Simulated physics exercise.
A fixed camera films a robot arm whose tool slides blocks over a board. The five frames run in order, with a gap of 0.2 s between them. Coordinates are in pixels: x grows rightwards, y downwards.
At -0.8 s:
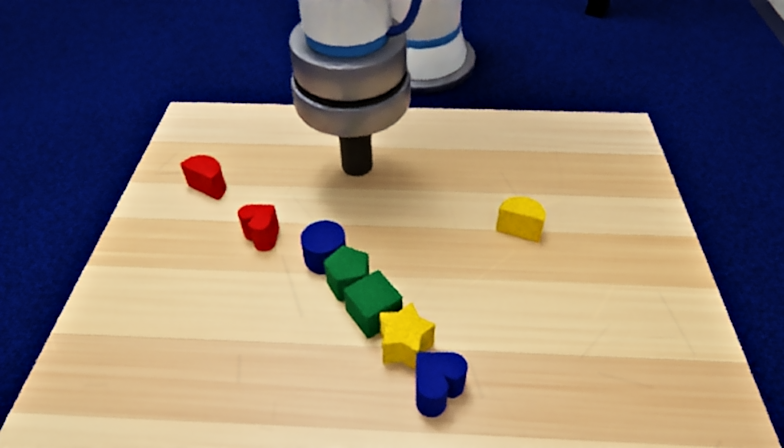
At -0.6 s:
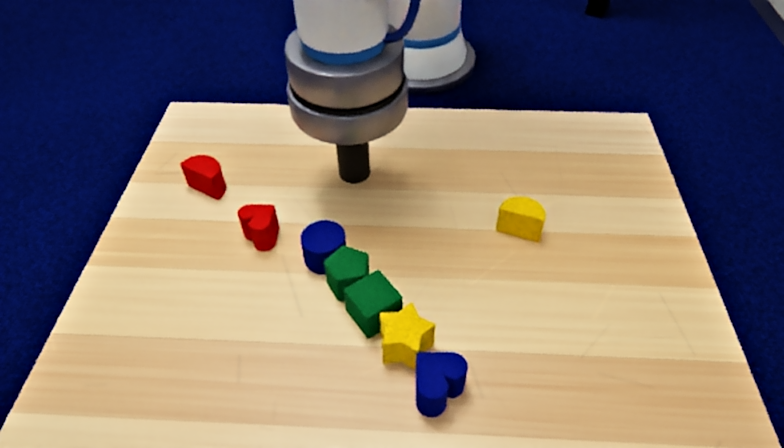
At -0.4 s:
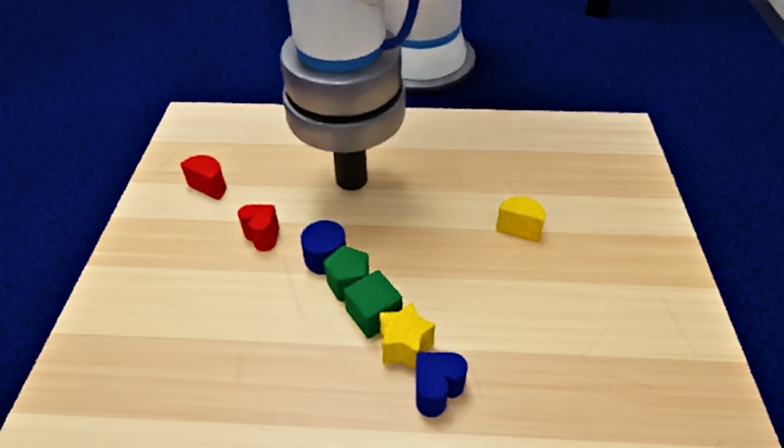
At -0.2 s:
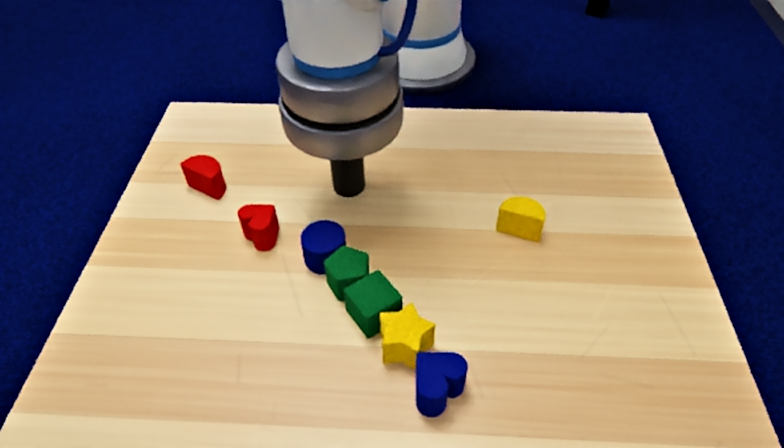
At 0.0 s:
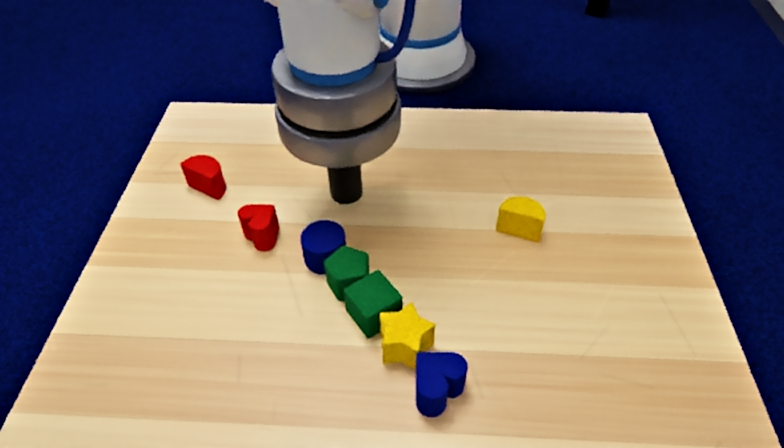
A robot arm with a dark, rod-like tip hangs over a pale wooden board on a blue floor, seen from above at an angle. Two red blocks lie at the left, a yellow one at the right, and a diagonal line of blue, green and yellow blocks runs through the middle. The arm moves slowly nearer and slightly left, while blocks and camera stay still.
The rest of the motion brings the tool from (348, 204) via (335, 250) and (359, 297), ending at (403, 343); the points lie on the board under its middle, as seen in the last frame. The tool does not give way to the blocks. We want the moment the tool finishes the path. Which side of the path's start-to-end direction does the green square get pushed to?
It gets pushed left.
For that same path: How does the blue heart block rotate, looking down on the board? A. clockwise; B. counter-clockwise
A
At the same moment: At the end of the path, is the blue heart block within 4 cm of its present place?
Short answer: No.
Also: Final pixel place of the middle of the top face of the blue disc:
Around pixel (301, 272).
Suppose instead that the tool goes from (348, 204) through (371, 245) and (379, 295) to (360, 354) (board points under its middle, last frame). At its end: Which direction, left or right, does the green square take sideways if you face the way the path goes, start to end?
The shift is rightward.
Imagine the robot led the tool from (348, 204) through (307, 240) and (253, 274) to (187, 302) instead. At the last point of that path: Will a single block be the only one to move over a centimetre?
I'd say yes.
On the path given first. One third of the way, tool (334, 239); blue disc (308, 255); green pentagon (347, 268), turned 20° anticlockwise.
Two thirds of the way, tool (358, 287); blue disc (301, 272); green pentagon (376, 307), turned 30° anticlockwise; green square (412, 331); yellow star (454, 356), turned 20° anticlockwise; blue heart block (464, 402), turned 35° clockwise.
At the end, tool (403, 334); blue disc (301, 272); green pentagon (421, 358), turned 45° anticlockwise; green square (469, 372), turned 30° anticlockwise; yellow star (521, 382), turned 45° anticlockwise; blue heart block (492, 428), turned 100° clockwise.
